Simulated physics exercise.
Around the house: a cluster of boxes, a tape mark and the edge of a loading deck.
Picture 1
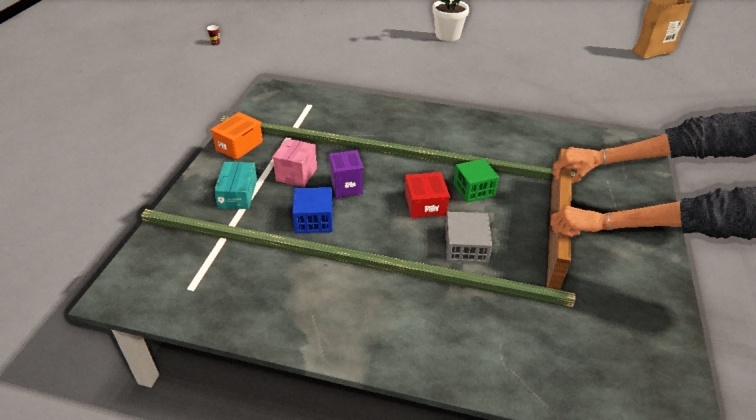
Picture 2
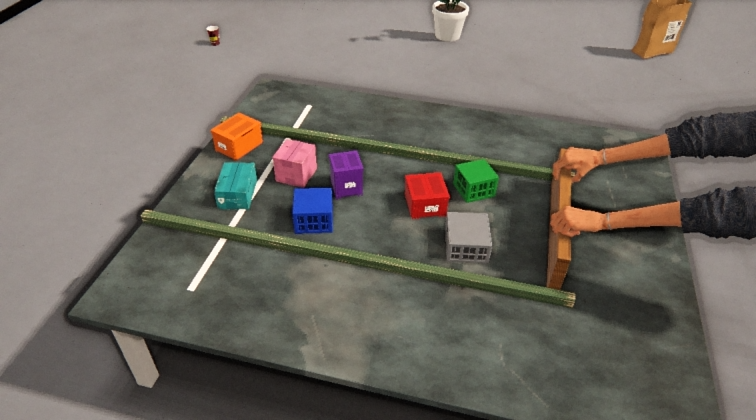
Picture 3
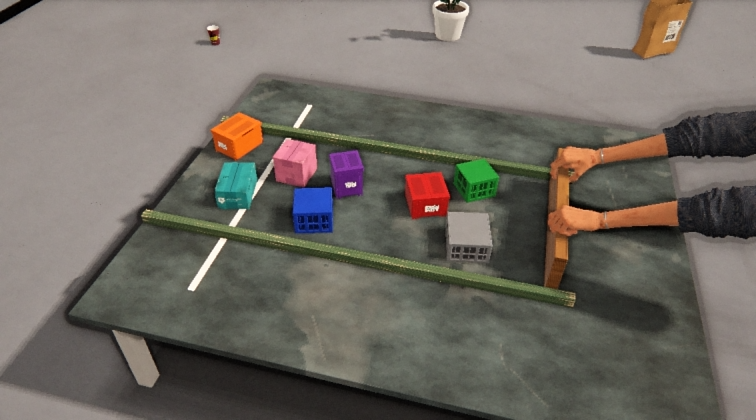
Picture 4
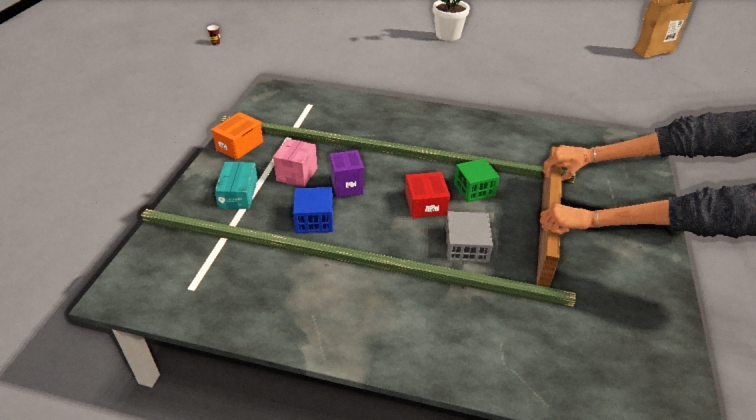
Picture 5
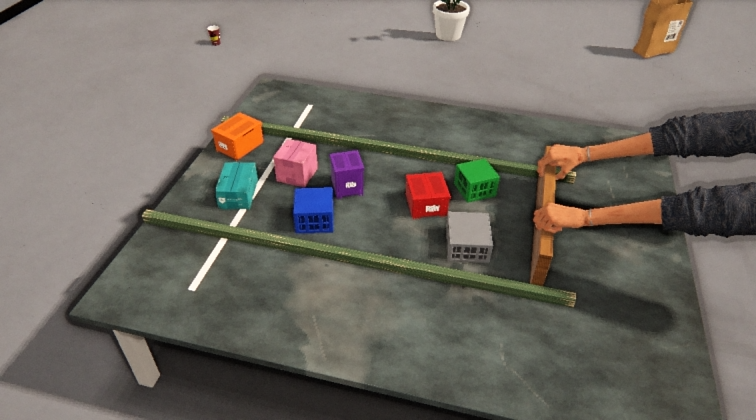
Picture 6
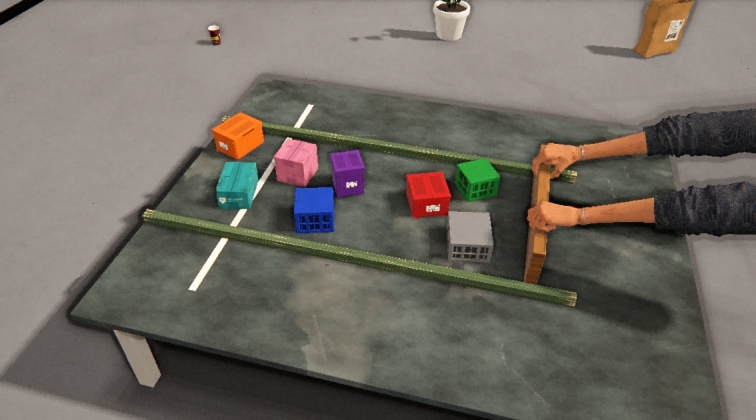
On a dark table between two green rails, a pair of hands slowly slid a wooden plank a little to the left toward some colourful boxes and crates, which stayed still around a white tape line.
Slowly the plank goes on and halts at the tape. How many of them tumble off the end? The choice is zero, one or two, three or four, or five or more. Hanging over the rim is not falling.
The number that fall off is one or two.
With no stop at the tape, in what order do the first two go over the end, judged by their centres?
In order: The turquoise box, the pink box.
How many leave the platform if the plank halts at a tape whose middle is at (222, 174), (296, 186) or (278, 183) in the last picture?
Down on the ground: 5, 0 and 0.
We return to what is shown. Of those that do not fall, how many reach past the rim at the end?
That would be 2.
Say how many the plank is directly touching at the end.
3 of them.
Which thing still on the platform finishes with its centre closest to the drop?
That is the pink box.
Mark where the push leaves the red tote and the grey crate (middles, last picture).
About (253, 158), and the other about (229, 192).
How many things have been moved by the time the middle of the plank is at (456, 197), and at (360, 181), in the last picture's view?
At the one place 3, at the other 6.
Soon after, none off yet; orange tote at rest near (239, 137); turquoise box at rest near (238, 185); pink box at rest near (297, 163).
Then, none off yet; orange tote moved a little near (233, 135); turquoise box moved a little near (219, 181); pink box moved well along near (242, 154).
By the end, the number that fall off is one or two; fallen, turquoise box.
